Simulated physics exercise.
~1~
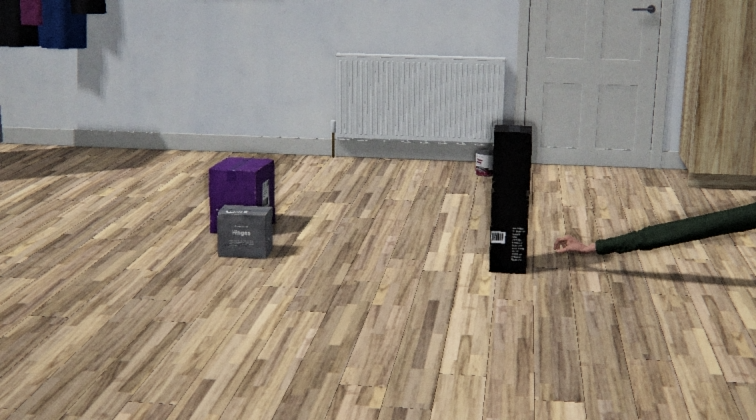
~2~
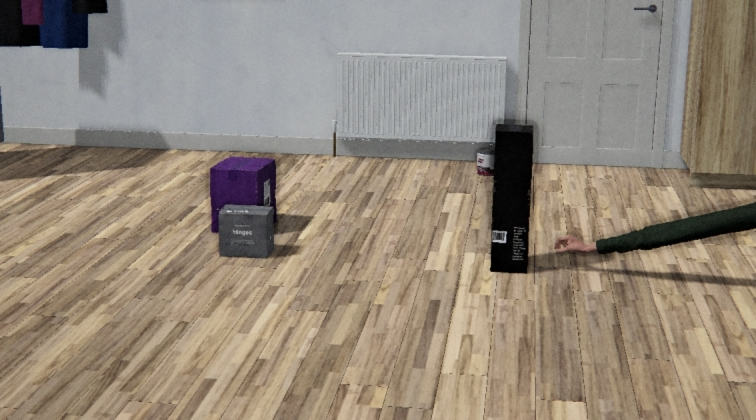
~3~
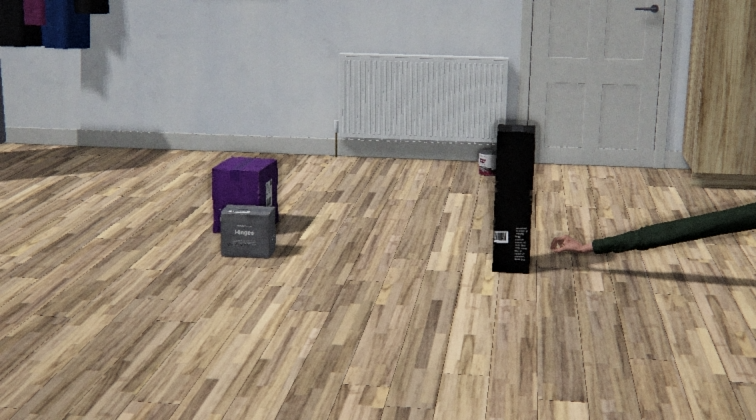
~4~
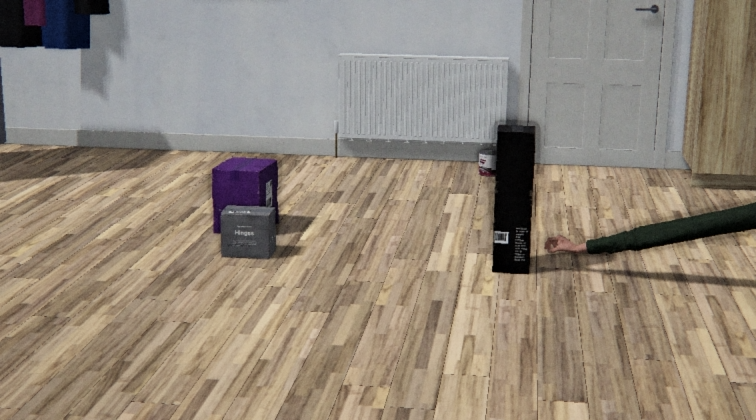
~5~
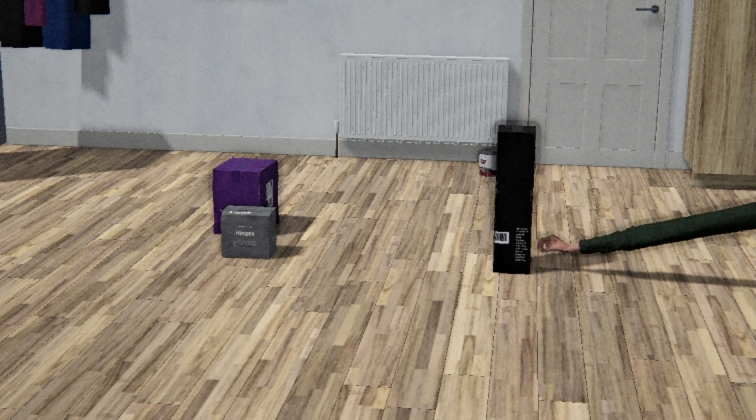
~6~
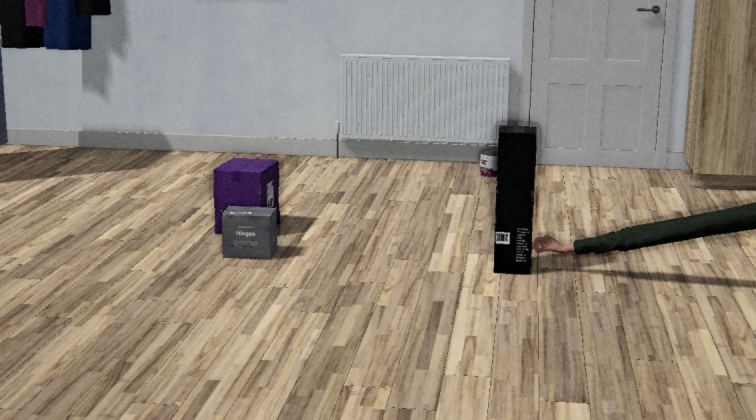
A tall black box stands right of centre on a light wood-plank floor, seen from slightly above in a room with a white radiator and a door. A purple box sits behind a smaller grey one at left, and a small container stands near the wall behind the black box. A green-sleeved arm inches its hand leftward to the black box's base, while the view shifts very slightly.
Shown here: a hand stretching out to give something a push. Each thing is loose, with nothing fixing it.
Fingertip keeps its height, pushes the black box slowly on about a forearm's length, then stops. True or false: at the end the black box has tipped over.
False.
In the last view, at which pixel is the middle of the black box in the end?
At about (440, 197).
Then, 0.40 s on from there, black box shifted about its own width near (485, 198).
Then, 0.80 s on from there, black box shifted about its own width near (455, 197).
In the end, moved from the start, black box. At the end, from the last picture's camera, black box near (440, 197).
